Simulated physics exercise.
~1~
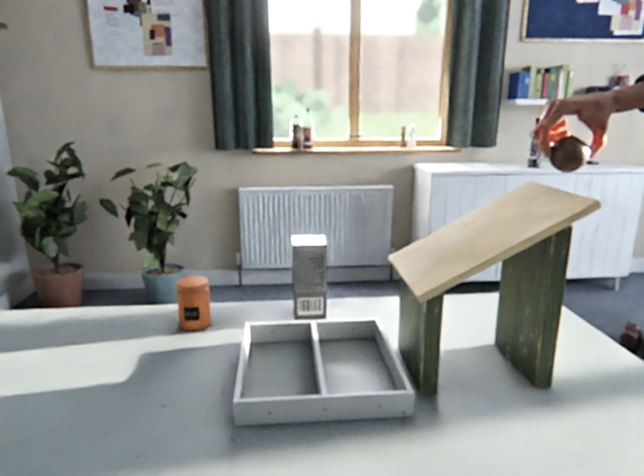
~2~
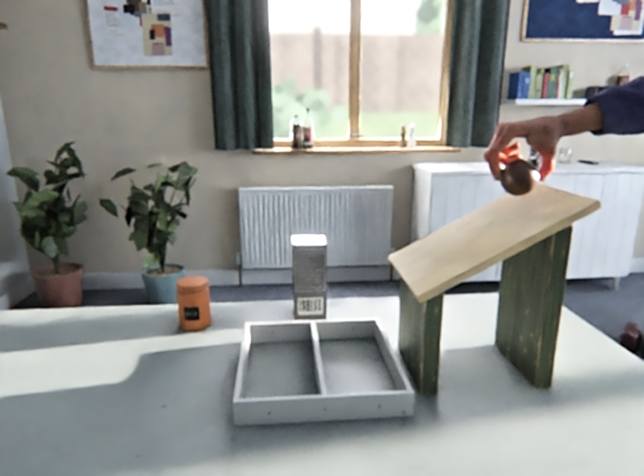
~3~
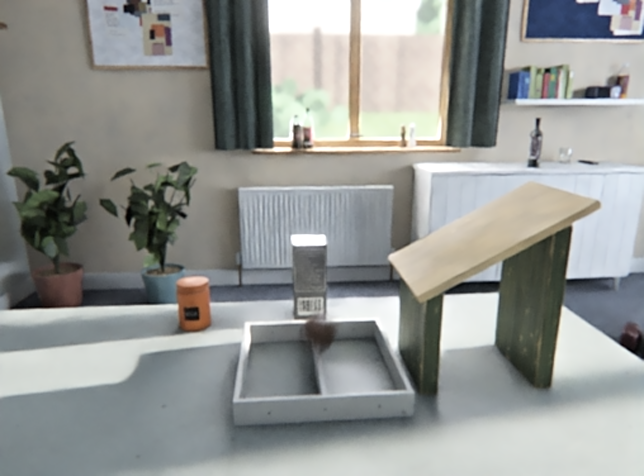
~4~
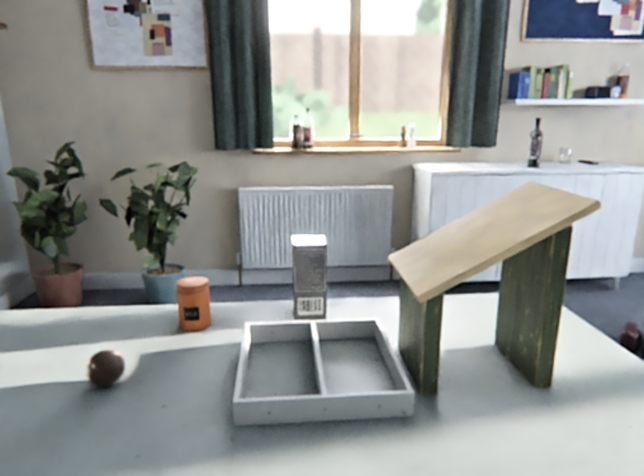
At the start, a hand holds a round brown onion above the high end of a sloping wooden board, with an open two-bay tray to its left and an orange jar and a grey carton standing behind the tray. The hand lowers the onion leftward toward the upper part of the board. It then lets go and leaves the view, and the onion appears down at the tray, over its middle divider. The onion carries on left, beyond the tray. It ends up on the table to the left, outside both bays, while the jar and carton stay in place.
